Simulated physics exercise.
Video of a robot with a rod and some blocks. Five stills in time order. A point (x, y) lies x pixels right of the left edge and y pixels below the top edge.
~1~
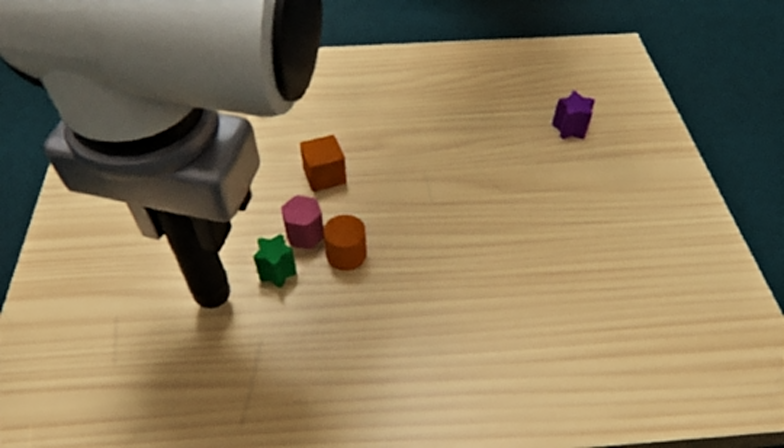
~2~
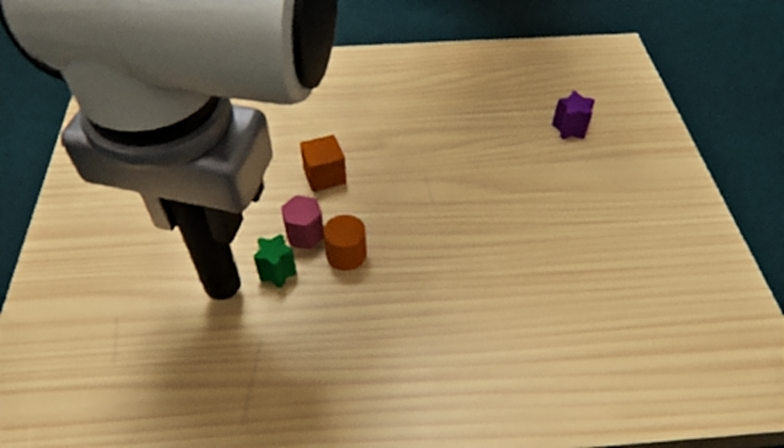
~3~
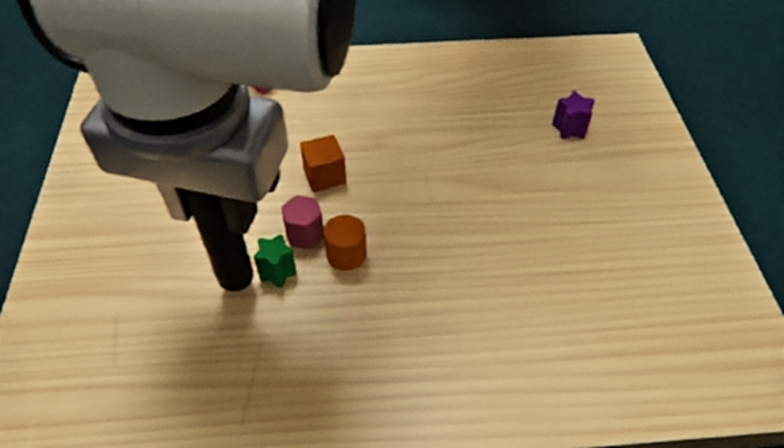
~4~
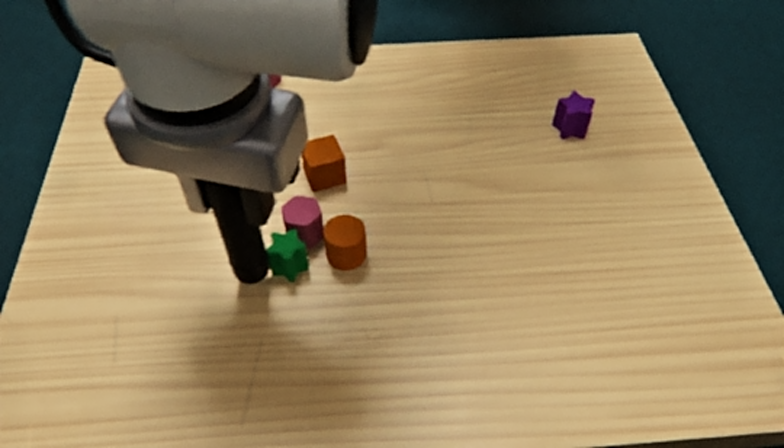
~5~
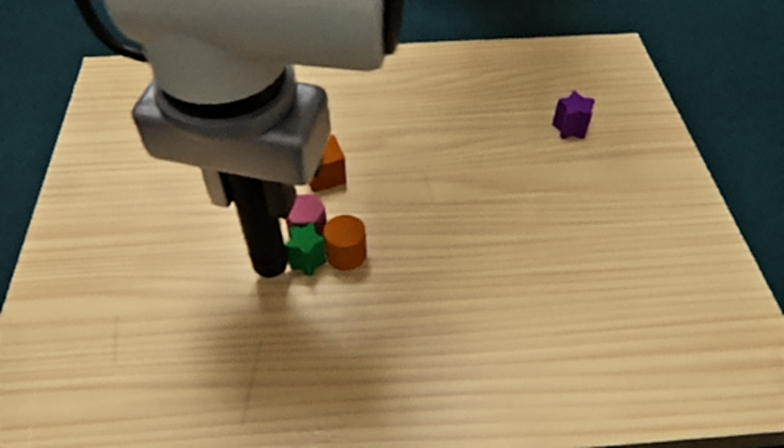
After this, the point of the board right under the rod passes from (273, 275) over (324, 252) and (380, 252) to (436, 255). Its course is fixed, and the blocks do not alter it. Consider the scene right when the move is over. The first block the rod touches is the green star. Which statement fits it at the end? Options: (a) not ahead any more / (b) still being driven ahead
b - still being driven ahead.
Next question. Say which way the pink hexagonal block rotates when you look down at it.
It twists anticlockwise.
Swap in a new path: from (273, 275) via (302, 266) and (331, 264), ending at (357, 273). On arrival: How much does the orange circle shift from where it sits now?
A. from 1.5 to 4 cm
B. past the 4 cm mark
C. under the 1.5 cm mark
B - past the 4 cm mark.
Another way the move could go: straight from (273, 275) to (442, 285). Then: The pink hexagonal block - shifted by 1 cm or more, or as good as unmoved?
At the end of the path, it will still be in place.
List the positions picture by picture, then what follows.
Rod's lower end at (213, 294); green star at (272, 248); pink hexagonal block at (301, 209); orange square at (322, 150); orange circle at (344, 230), in the first frame.
Rod at (223, 286); blocks still, in the second frame.
Rod at (236, 277); blocks still, in the third frame.
Rod at (252, 270); green star at (285, 243), in the fourth frame.
Rod at (271, 264); green star at (304, 237); pink hexagonal block at (304, 208); orange square partly hidden; orange circle at (344, 230), in the fifth frame.
What follows on the original path. One third of the way, rod at (324, 241); green star at (359, 223), turned 35° clockwise; pink hexagonal block at (314, 199), turned 45° anticlockwise; orange circle at (395, 225).
Two thirds of the way, rod at (381, 241); green star at (410, 218), turned 45° clockwise; pink hexagonal block at (314, 199), turned 45° anticlockwise; orange circle at (446, 225).
At the end, rod at (437, 245); green star at (465, 218), turned 35° clockwise; pink hexagonal block at (314, 199), turned 45° anticlockwise; orange square still; orange circle at (501, 220).
